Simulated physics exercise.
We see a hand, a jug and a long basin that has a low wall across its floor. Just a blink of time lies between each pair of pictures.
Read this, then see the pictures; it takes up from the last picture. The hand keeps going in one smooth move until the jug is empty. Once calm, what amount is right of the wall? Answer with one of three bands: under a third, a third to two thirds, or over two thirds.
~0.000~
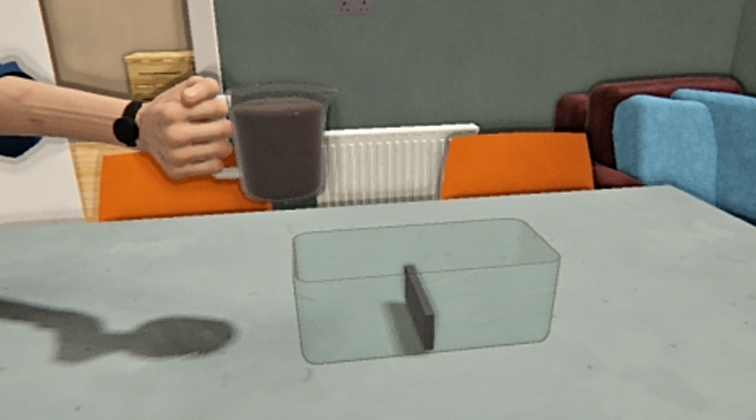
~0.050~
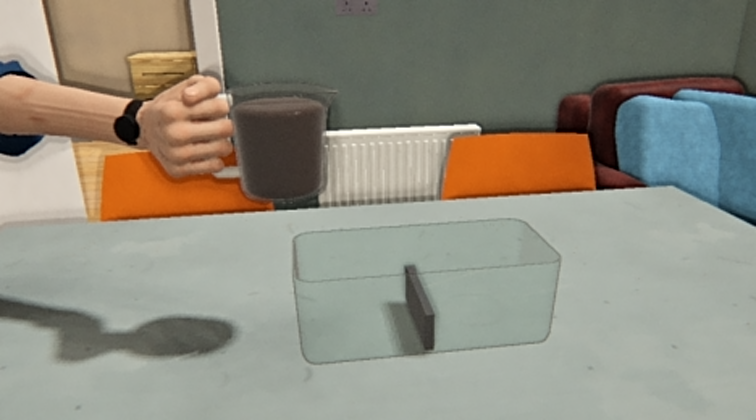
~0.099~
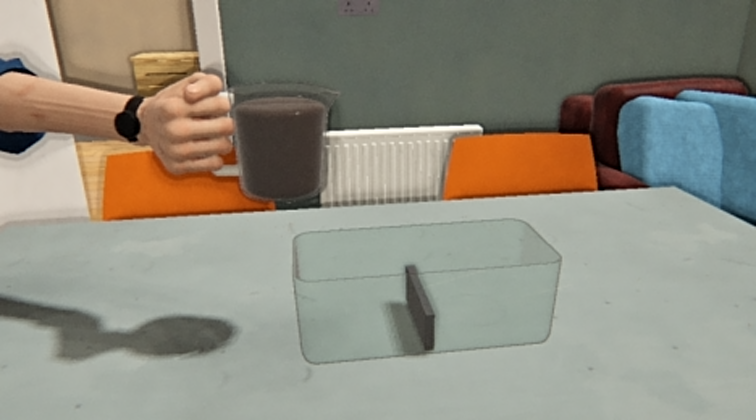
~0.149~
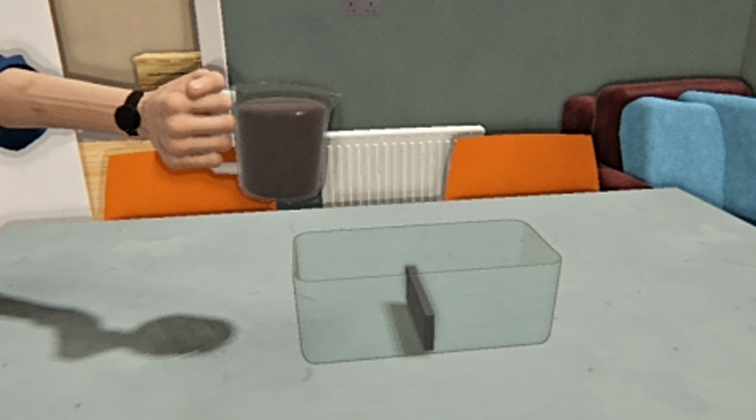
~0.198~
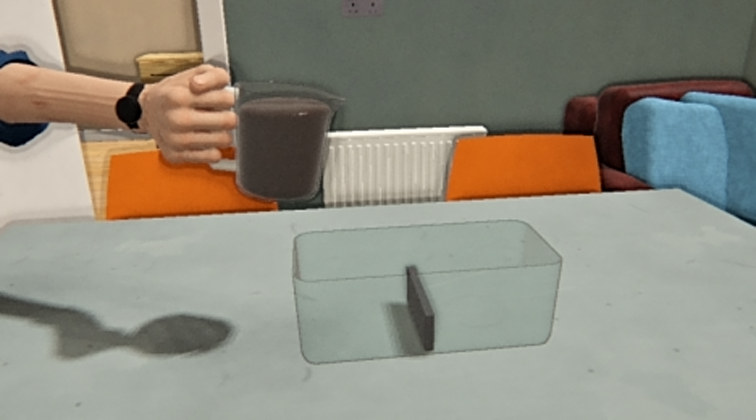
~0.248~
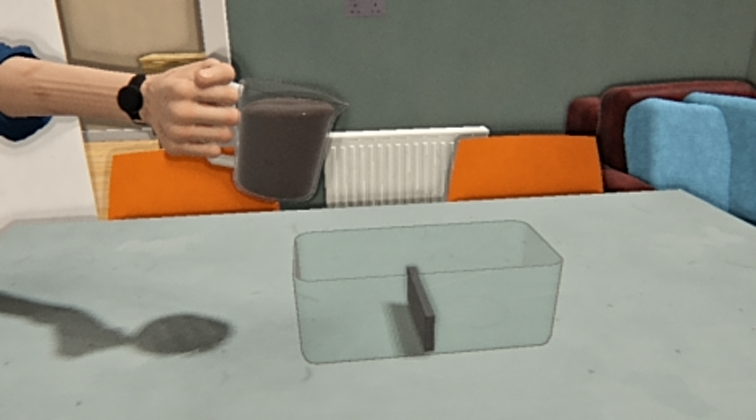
Under a third.
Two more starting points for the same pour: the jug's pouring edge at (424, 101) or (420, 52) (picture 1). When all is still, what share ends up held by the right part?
Close to 100 in a hundred, then close to 95 in a hundred.
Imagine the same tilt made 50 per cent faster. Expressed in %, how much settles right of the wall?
It comes to some 10 per cent.
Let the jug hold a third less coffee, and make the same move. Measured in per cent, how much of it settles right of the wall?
It comes to 5 per cent or so.
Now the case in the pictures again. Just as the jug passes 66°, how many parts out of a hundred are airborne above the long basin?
It's close to 15 %.
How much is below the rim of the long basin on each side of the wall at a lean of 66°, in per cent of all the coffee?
About 5 per cent left, 0 per cent right.
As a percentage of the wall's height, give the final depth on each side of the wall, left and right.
About 60 on the left and about 10 on the right.
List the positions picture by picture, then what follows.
The first picture shows tilt 0°; pouring edge (337, 89); surface from (232, 107) to (324, 103); the long basin's rim runs from (294, 258) to (541, 239); the wall's top is at (419, 289).
The second picture shows tilt 1°; pouring edge (338, 90); surface from (233, 106) to (325, 103).
The third picture shows tilt 2°; pouring edge (340, 91); surface from (234, 106) to (326, 104).
The fourth picture shows tilt 5°; pouring edge (342, 94); surface from (236, 106) to (327, 104).
The fifth picture shows tilt 8°; pouring edge (345, 98); surface from (238, 107) to (331, 105).
The sixth picture shows tilt 13°; pouring edge (349, 103); surface from (241, 107) to (336, 106).
Then, 0.65 s in, the tilt is 66° and 78 per cent is still to pour, 5 is left of the wall and 0 right of it.
Then, 0.94 s in, the tilt is 97° and 26 per cent is still to pour, 42 is left of the wall and 12 right of it.
Then, 1.25 s in, the tilt is 101° and 3 per cent is still to pour, 78 is left of the wall and 13 right of it.
Then, 1.58 s in, the tilt is 101° and 0 per cent is still to pour, 83 is left of the wall and 14 right of it.
Finally, 83 per cent lies left of the wall, 14 right of it and 3 outside.
